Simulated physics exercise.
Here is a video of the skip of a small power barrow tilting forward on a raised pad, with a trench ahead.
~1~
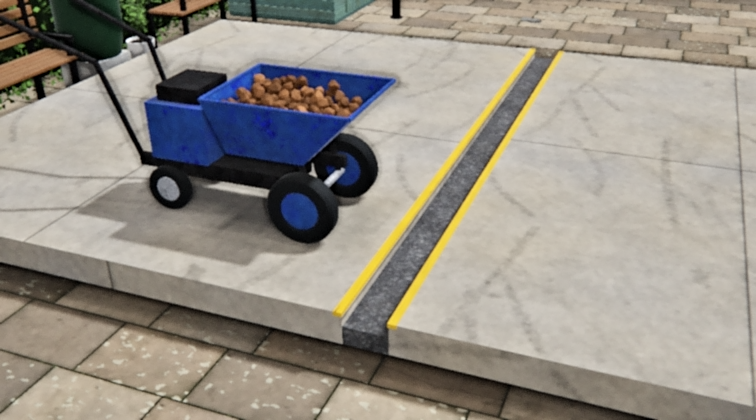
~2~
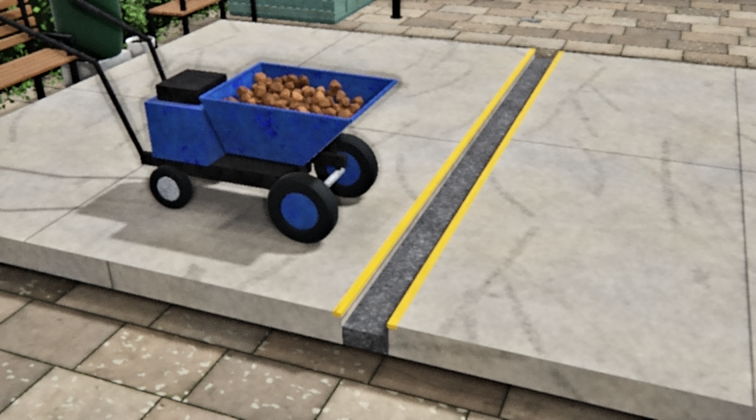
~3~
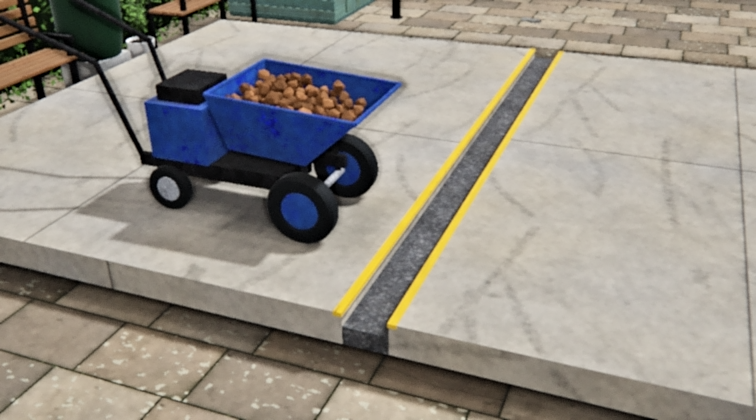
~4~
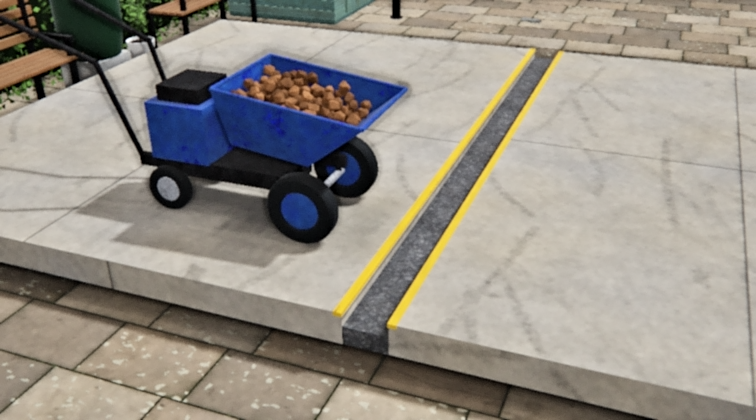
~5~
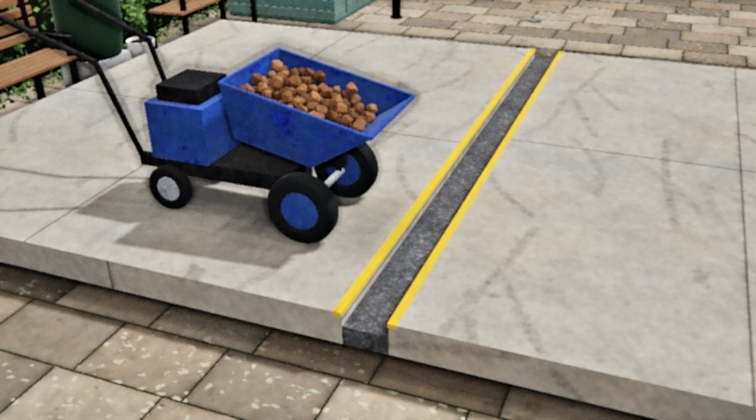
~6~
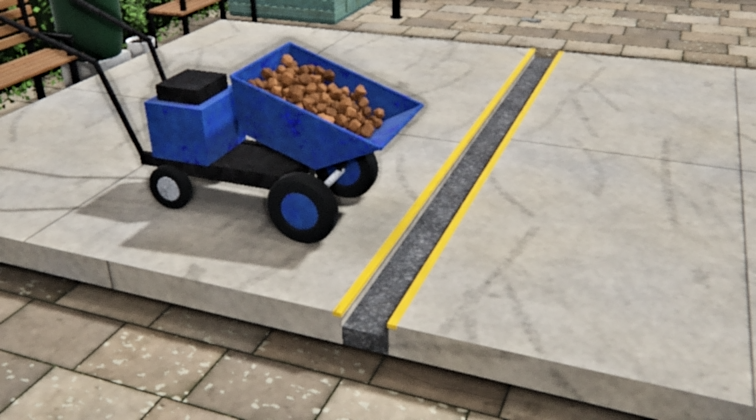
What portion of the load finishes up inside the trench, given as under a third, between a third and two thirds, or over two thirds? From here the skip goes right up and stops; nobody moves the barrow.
Honestly, the trench never gets a third of the load.
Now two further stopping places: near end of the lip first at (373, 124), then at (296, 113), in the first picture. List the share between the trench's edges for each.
Result: Try 1 = 0 %, try 2 = 40 %.
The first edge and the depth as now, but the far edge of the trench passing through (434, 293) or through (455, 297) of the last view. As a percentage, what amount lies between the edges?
Close to 30 per cent in the first, close to 50 per cent in the second.
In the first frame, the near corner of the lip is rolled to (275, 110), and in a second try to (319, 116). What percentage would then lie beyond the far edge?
Position 1: Near 10 %; position 2: Near 20 %.
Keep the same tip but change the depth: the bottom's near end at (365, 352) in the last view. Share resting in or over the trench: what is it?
20 %.
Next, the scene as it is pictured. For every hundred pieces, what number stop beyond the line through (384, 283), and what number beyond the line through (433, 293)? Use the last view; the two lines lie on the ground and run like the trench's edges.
About 60 percent, then about 40 percent.
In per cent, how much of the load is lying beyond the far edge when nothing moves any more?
It works out to close to 50 per cent.
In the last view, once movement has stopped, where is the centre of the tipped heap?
(486, 239).
Shortly afterwards, skip tipped steeply; the whole lot in the skip.
Next, skip tipped right over; near two thirds in the skip; a little in or heaped over the trench; near a quarter beyond it; only a few falling.
Some moments later, skip tipped right over; near a third in the skip; a little in or heaped over the trench; near half beyond it.
In the end, skip tipped right over; near a third in the skip; a little in or heaped over the trench; near half beyond it.
